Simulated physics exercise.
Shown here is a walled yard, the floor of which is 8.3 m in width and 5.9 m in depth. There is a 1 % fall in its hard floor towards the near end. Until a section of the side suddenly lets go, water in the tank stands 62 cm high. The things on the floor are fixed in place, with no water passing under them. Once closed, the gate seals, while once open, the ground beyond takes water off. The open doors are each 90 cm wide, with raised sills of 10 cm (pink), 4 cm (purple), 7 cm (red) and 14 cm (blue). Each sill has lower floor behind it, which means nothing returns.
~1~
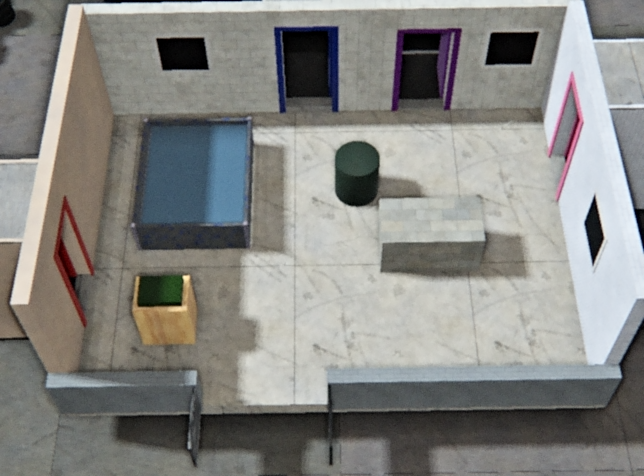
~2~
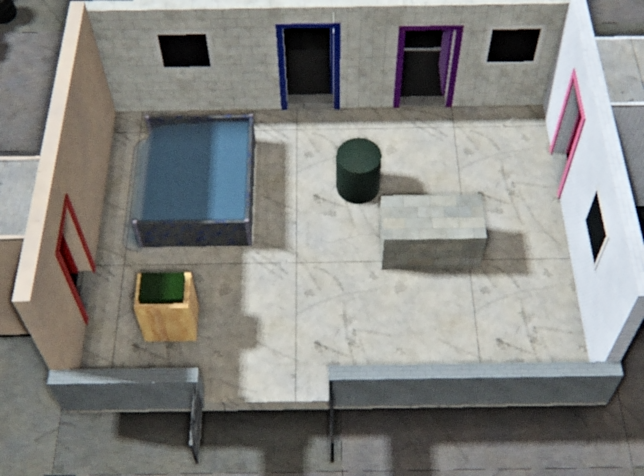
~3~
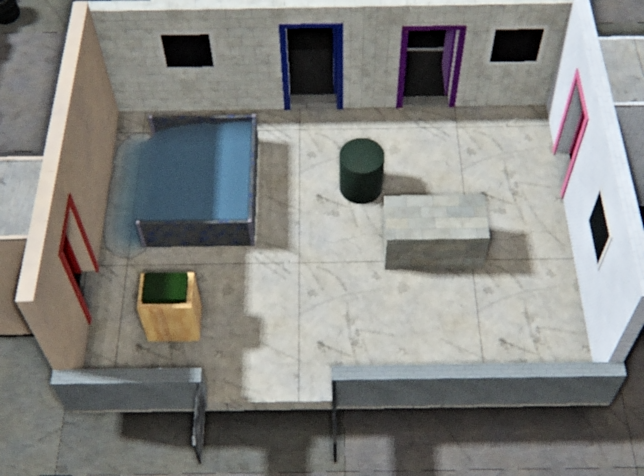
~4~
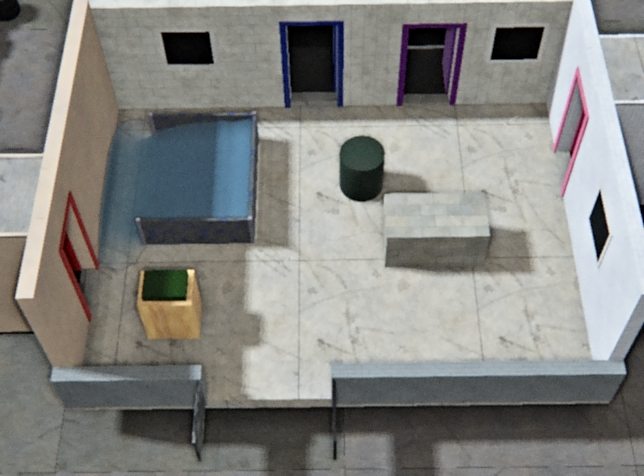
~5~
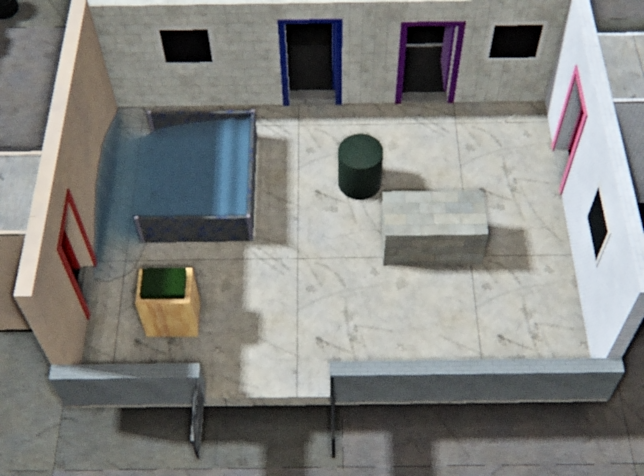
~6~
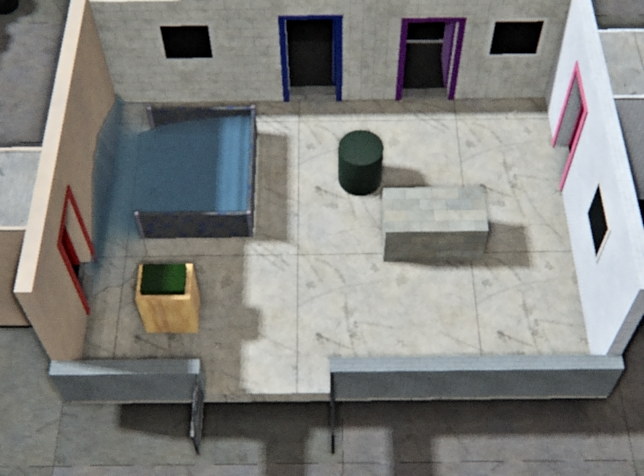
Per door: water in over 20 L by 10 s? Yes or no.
Pink door no, purple door no, red door yes, blue door no.
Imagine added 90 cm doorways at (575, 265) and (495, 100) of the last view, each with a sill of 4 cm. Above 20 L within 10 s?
Order as listed: Respected and respected.
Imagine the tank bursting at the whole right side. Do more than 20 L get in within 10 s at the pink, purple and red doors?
So pink ends up past the limit, purple past the limit, red short of it.
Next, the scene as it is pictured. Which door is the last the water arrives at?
Door: Pink.
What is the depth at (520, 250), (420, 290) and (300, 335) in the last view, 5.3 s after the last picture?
About 1, 3 and 2 cm respectively.
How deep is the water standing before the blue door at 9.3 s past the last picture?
3.5 cm.
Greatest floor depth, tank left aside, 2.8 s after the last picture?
Peak depth: Approx. 24 cm.
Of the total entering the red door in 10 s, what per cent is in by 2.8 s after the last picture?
75 percent or so by then.
Then, 0.7 s after the last picture water covers 15 % of the floor and is deepest (52 cm) near (118, 108); pink door not reached, purple door not reached, red door 13 cm at the sill, 3 L in, blue door not reached.
Then, 1.5 s after the last picture water covers 20 % of the floor and is deepest (40 cm) near (117, 115); pink door not reached, purple door not reached, red door 14 cm at the sill, 19 L in, blue door 2 cm at the sill, 0 L in.
Then, 2.8 s after the last picture water covers 45 % of the floor and is deepest (24 cm) near (108, 331); pink door not reached, purple door 5 cm at the sill, 0 L in, red door 9 cm at the sill, 34 L in, blue door 11 cm at the sill, 0 L in.
Then, 5.3 s after the last picture water covers 85 % of the floor and is deepest (18 cm) near (79, 381); pink door 9 cm at the sill, 3 L in, purple door 2 cm at the sill, 1 L in, red door 8 cm at the sill, 42 L in, blue door 5 cm at the sill, 0 L in.
Then, 9.3 s after the last picture water covers 95 % of the floor and is deepest (13 cm) near (471, 377); pink door 4 cm at the sill, 3 L in, purple door 2 cm at the sill, 1 L in, red door 6 cm at the sill, 45 L in, blue door 4 cm at the sill, 0 L in.
